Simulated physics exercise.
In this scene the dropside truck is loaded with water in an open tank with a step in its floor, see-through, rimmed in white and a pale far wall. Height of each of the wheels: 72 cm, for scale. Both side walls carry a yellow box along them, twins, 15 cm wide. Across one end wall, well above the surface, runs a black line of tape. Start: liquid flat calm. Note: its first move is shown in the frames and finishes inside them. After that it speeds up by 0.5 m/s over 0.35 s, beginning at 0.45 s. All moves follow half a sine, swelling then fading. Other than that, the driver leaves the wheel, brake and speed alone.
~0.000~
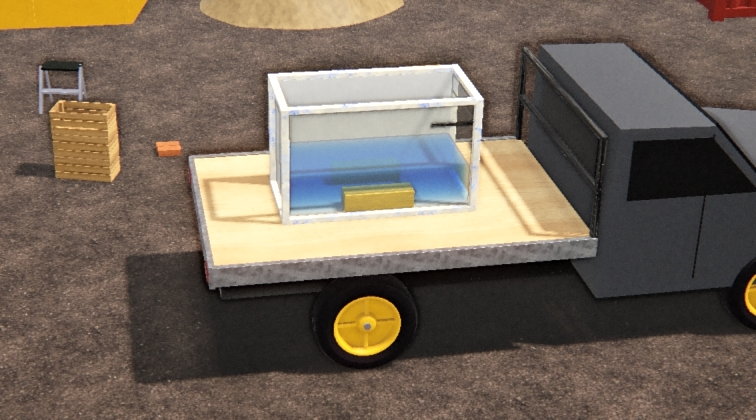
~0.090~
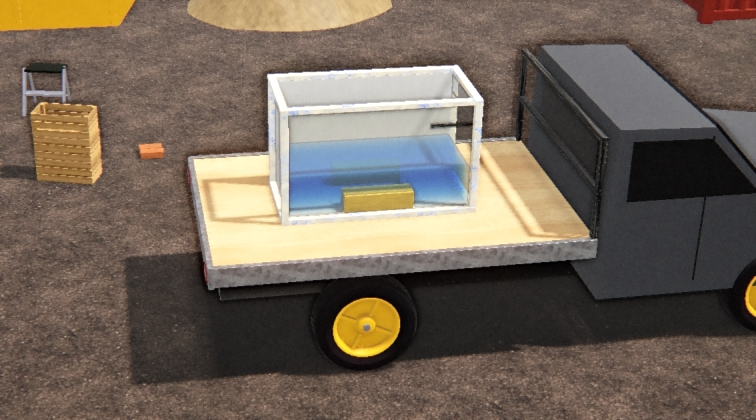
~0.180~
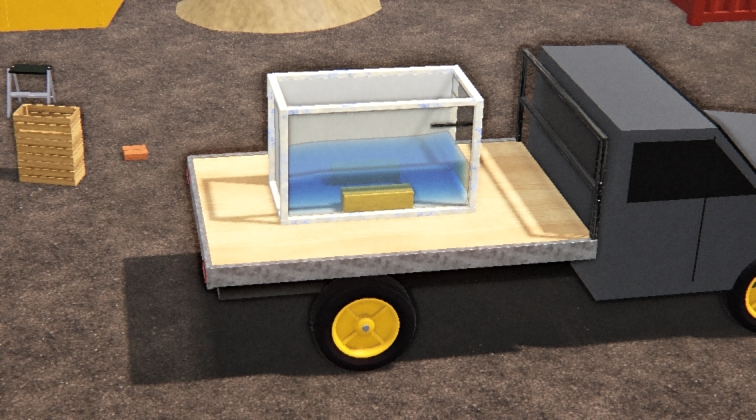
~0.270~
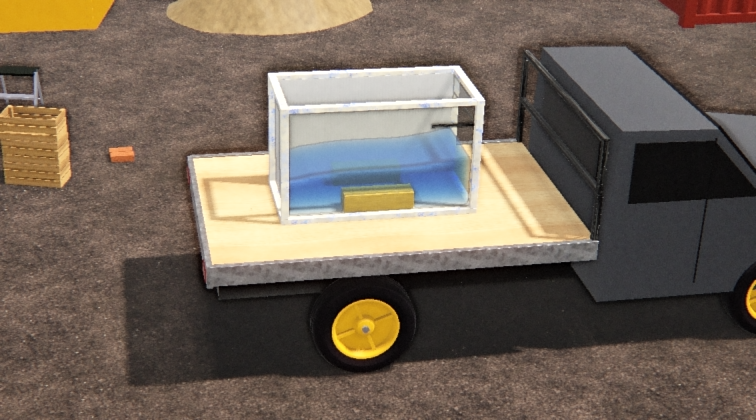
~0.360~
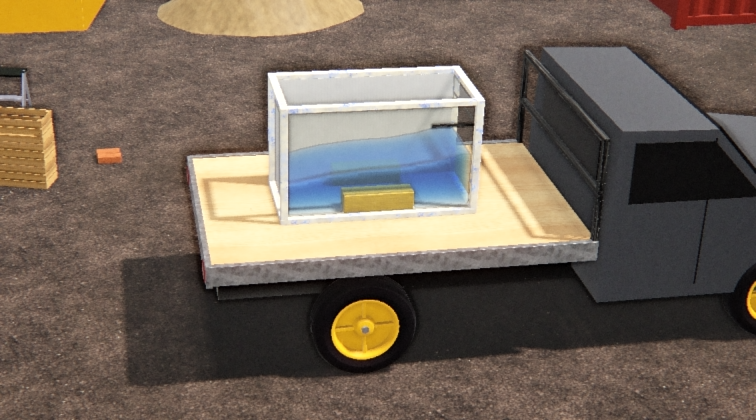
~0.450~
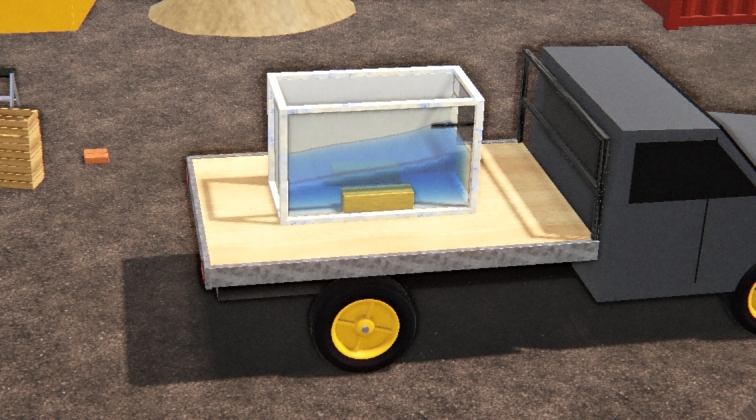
On a dirt yard, water in a clear tank on a truck tilts up towards the right.
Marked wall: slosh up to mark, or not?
Up to mark.
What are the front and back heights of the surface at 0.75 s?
Close to 30 cm at the front end and 32 cm at the back end.
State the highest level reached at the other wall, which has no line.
It peaks near 50 cm.
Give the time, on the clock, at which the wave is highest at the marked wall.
2.0 s.
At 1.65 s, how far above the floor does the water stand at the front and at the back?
Measured: Front = 24 cm, back = 30 cm.
Then, 0.75 s in, front 30 cm, middle 31 cm, back 31 cm above the lowest part of the floor; no loss so far.
Then, 1.20 s in, front 25 cm, middle 24 cm, back 47 cm above the lowest part of the floor; no loss so far.
Then, 1.65 s in, front 24 cm, middle 34 cm, back 30 cm above the lowest part of the floor; no loss so far.
Then, 3.79 s in, the waves are smaller; the highest at the front wall was 66 cm, at 2.05 s, against a line at 63 cm.
